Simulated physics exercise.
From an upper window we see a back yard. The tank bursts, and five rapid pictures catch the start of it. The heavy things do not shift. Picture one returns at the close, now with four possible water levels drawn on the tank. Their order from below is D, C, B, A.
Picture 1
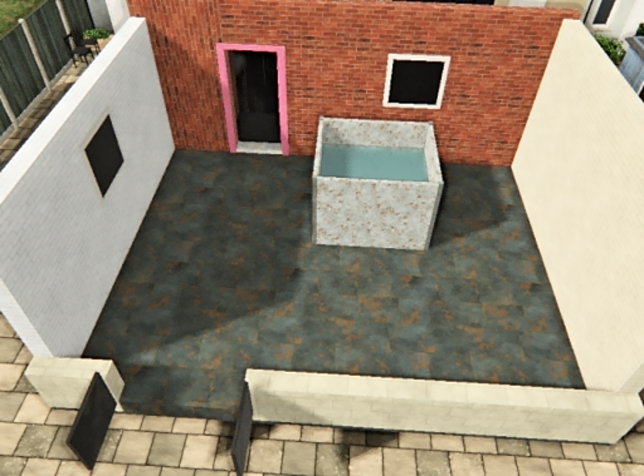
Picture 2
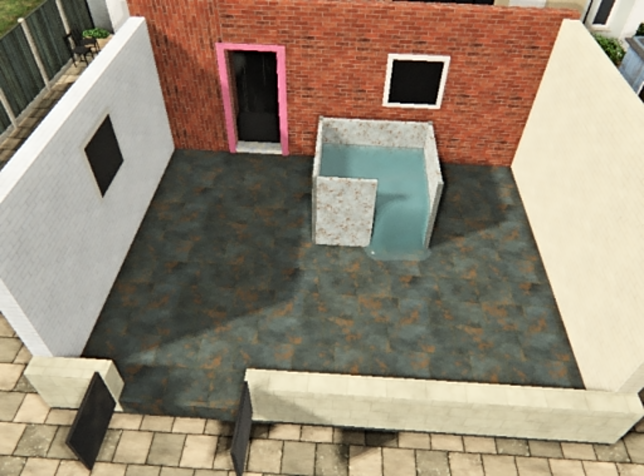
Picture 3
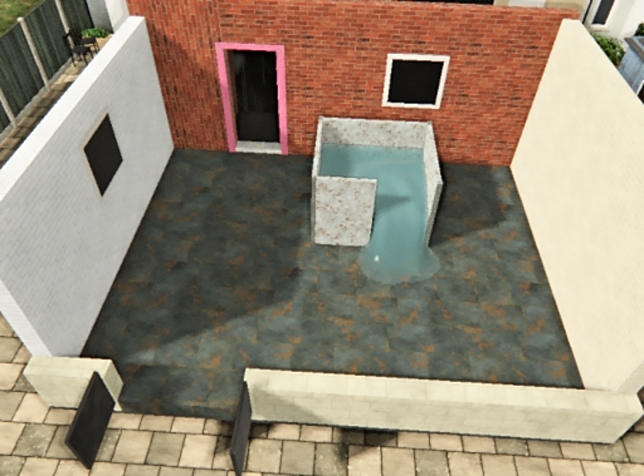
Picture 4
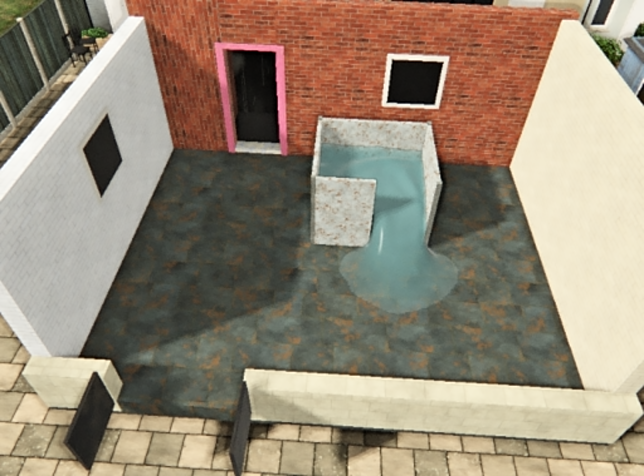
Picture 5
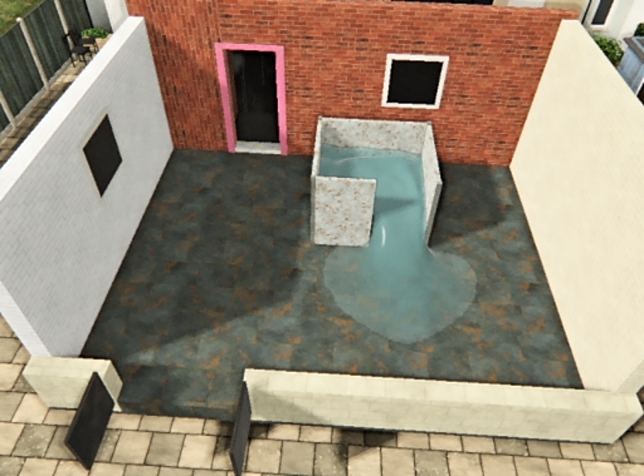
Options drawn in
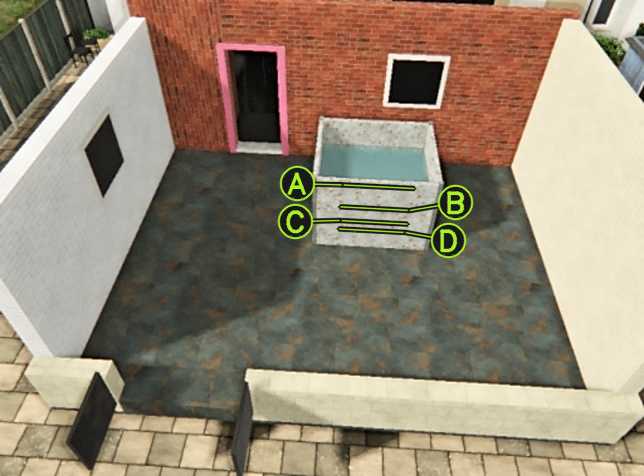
Water pours through a gap in the stone tank and spreads across the dark yard.
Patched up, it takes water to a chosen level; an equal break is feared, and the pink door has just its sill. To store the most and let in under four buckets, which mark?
Take B.
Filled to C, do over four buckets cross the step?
No, not at all.
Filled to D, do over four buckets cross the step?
No, that is safe.
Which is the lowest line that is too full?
A it is.
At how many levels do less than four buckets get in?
Three of the four.
On the marked copy, A at (377, 186); B at (375, 208); C at (373, 222); D at (372, 230); from the bottom up D, C, B, A.
With A, about 8 bucketfuls get in.
With B, a bucket or two gets in.
With C, nothing gets over.
With D, nothing gets over.
